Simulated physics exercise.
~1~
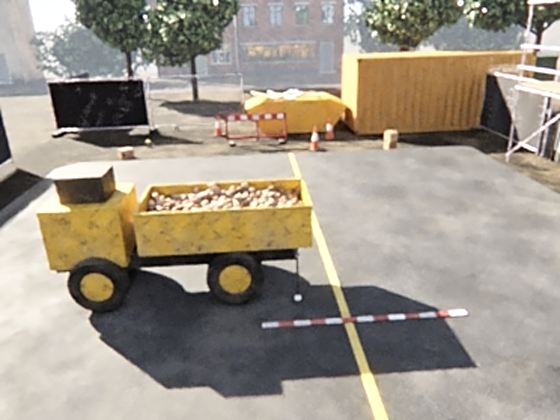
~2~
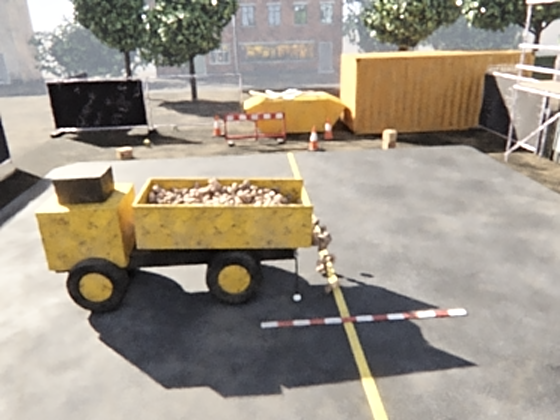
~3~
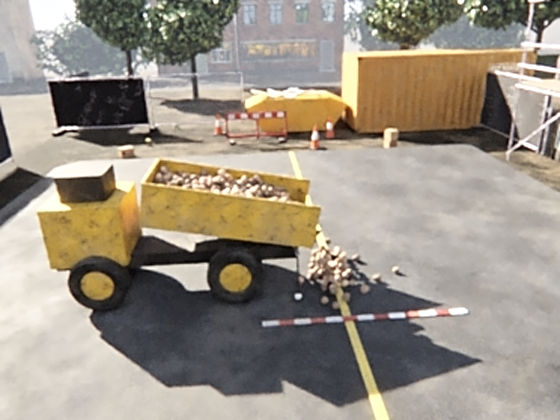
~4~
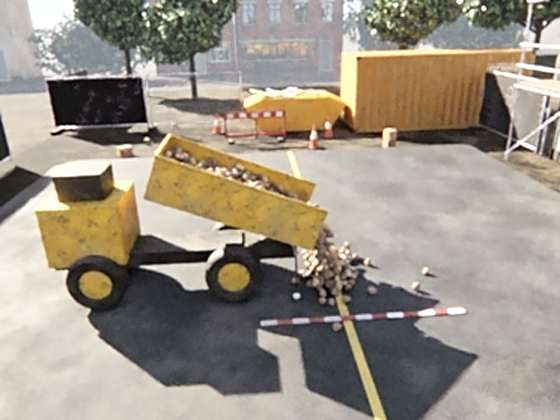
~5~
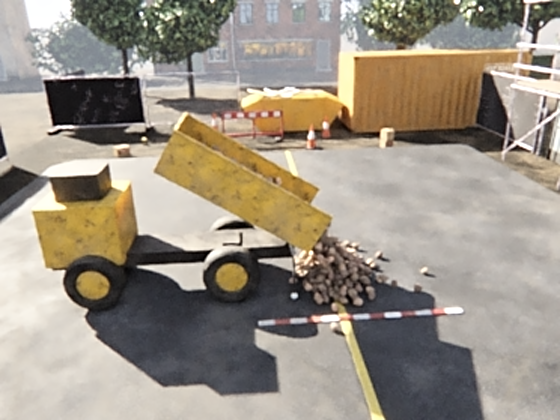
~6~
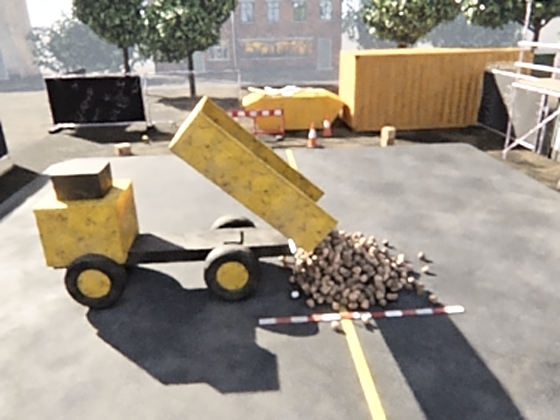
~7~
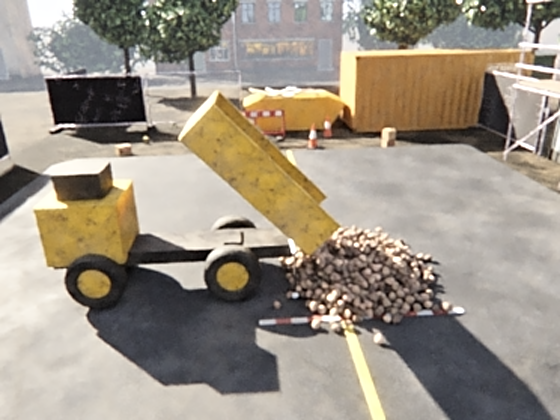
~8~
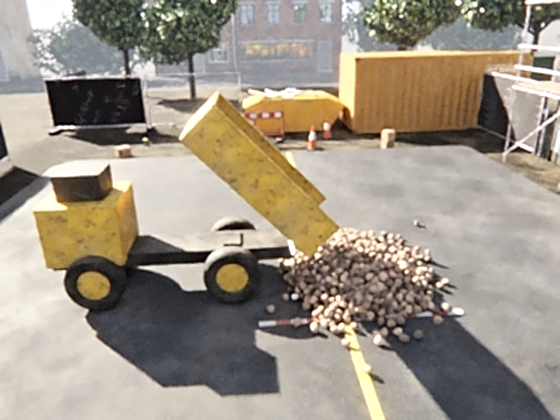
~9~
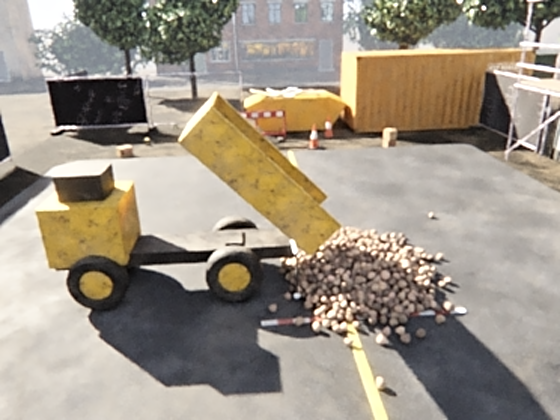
Yellow dump truck raising its bed and tipping brown stones into a heap across a yellow line and striped pole.
